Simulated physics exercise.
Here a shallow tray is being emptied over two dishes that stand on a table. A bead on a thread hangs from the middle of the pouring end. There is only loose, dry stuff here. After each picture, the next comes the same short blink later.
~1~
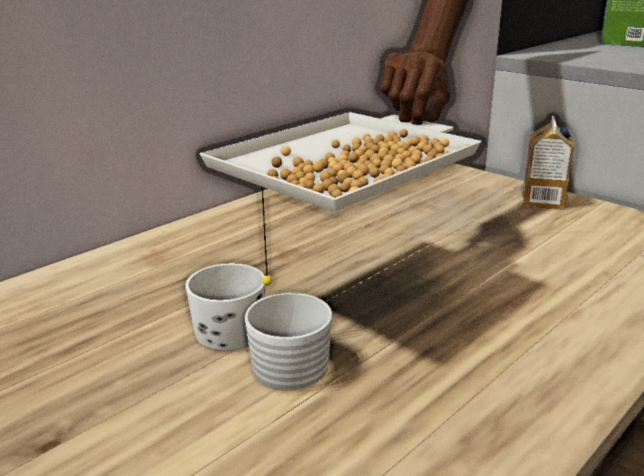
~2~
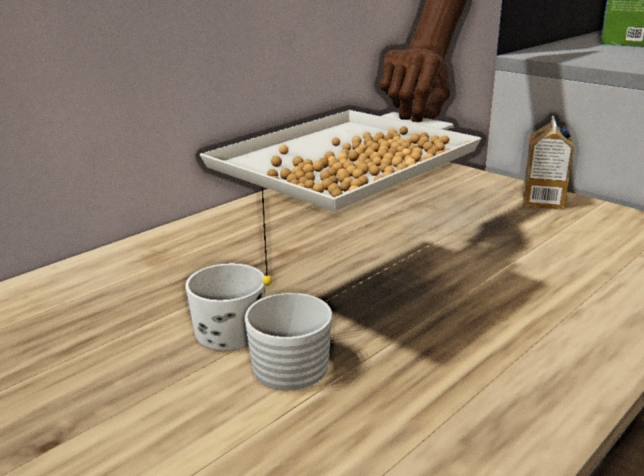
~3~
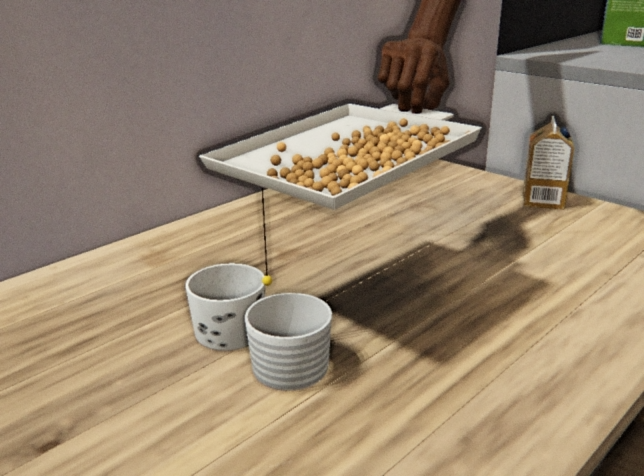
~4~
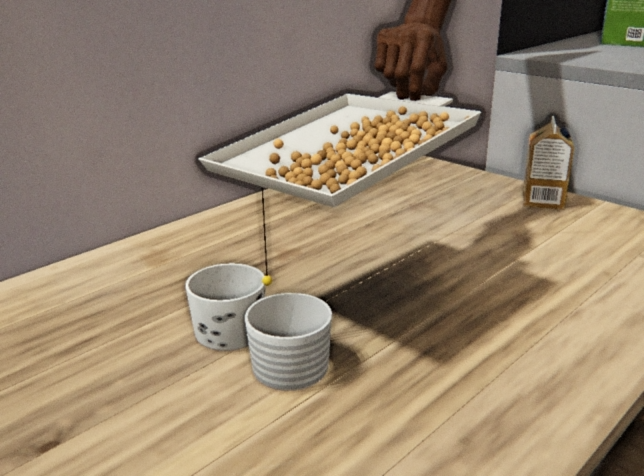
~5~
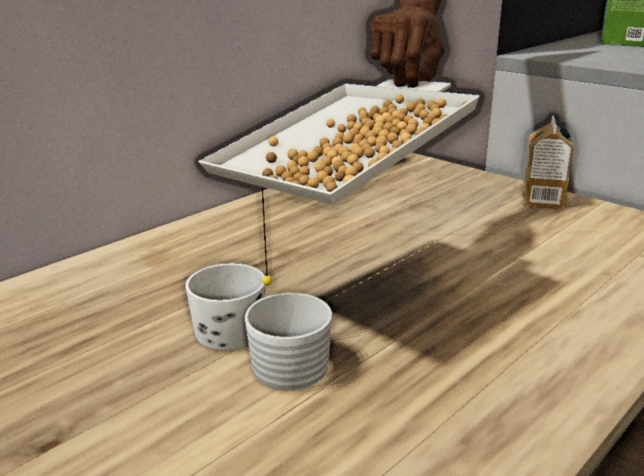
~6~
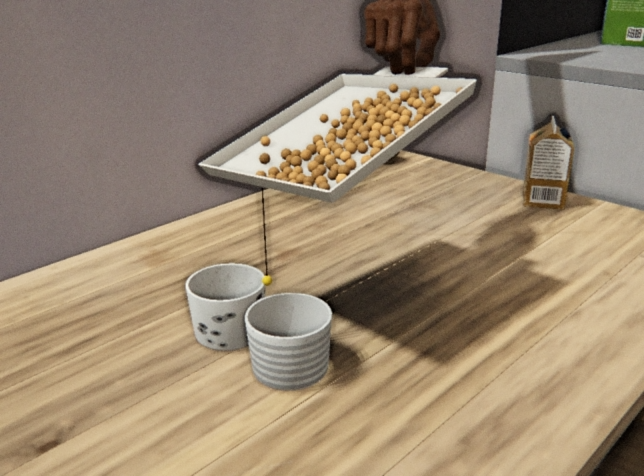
A hand gradually tilts a shallow white tray of round brown beads above two dishes.
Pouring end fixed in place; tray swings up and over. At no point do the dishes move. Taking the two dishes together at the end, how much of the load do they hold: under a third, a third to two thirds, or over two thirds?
Together they hold between a third and two thirds.
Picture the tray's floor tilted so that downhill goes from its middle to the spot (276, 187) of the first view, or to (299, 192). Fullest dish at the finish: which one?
For the first place you'd get the right-placed dish, for the second the right-placed dish.
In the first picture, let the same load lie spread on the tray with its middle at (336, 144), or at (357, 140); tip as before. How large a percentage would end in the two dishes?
Roughly 50 per cent, then roughly 40 per cent.
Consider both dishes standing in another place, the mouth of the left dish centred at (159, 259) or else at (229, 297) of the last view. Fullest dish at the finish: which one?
In the first try it is the one to the right, in the second it is the one to the left.
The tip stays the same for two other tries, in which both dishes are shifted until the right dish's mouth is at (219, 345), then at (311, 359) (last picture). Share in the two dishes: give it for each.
0% for the first placement, 10% for the second.
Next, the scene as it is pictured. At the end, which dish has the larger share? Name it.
The leftmost one.
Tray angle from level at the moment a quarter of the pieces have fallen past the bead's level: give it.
Around 60° of tilt.
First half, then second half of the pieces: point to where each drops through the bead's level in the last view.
At about (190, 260), then at (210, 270).
Shortly afterwards, tray tipped steeply; near two thirds on the tray; a little in the left dish; near a quarter outside both; a little in the air.
Next, tray tipped past a quarter turn; near half in the left dish; near half outside both; only a few in the air.
Some moments later, tray tipped past a quarter turn; near half in the left dish; near half outside both.
In the end, tray tipped past a quarter turn; none at all in the right dish; near half in the left dish; near half outside both.
